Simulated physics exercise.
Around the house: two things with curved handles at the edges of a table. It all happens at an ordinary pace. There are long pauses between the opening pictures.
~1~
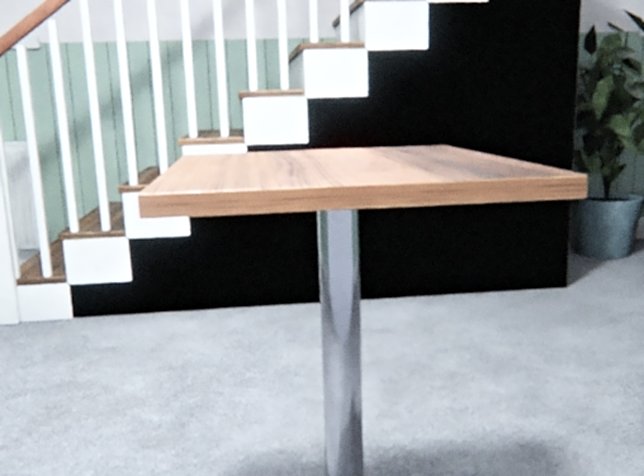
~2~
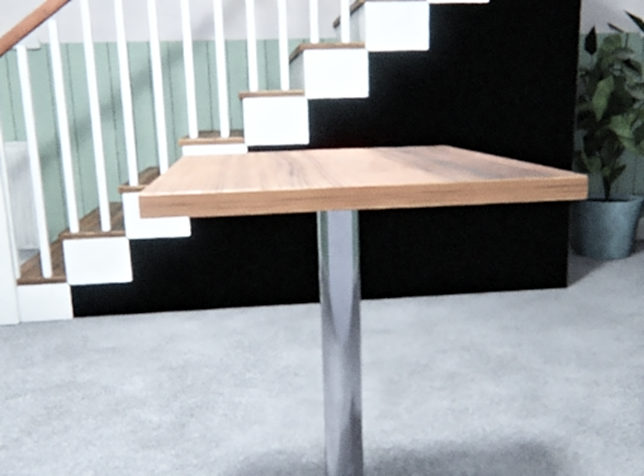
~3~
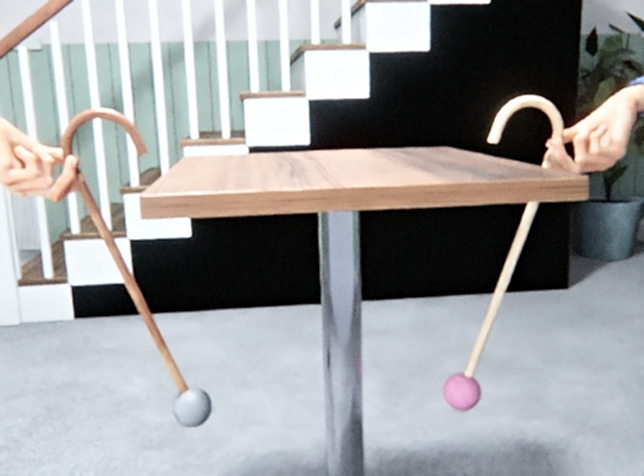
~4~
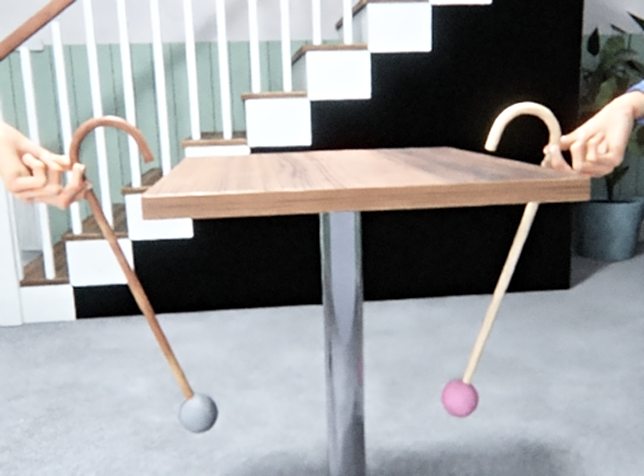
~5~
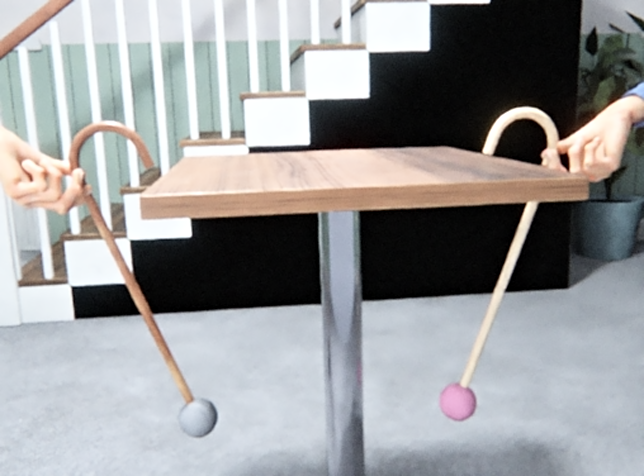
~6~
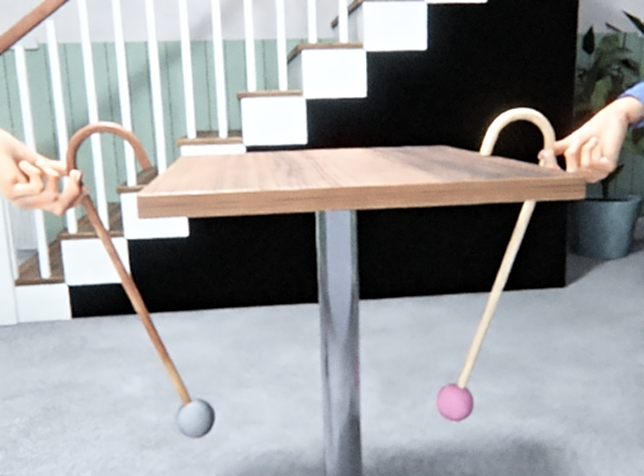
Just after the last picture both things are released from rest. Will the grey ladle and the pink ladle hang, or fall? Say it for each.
The grey ladle falls to the floor and the pink ladle stays hooked on the edge.
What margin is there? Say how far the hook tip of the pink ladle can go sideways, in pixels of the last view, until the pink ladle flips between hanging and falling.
About 12 pixels right.
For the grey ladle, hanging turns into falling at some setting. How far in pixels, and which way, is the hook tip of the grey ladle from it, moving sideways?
About 16 pixels right.
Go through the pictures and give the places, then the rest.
The first picture shows table (337, 171).
The second picture shows table (338, 172).
The third picture shows still on the way; grey ladle (154, 272); table (339, 173).
The fourth picture shows still on the way; pink ladle (487, 264); table (340, 173).
The fifth picture shows still on the way; grey ladle (160, 284); table (339, 173).
The sixth picture shows in place, still held; grey ladle (158, 285); pink ladle (482, 269); table (336, 172).
Then, 0.34 s later than the last frame, grey ladle fallen near (154, 437); pink ladle at rest near (482, 269).
Then, 0.52 s later than the last frame, grey ladle dropping; pink ladle at rest near (484, 269).
When it is over, the grey ladle slips off; the pink ladle hangs from the table, near (482, 269).
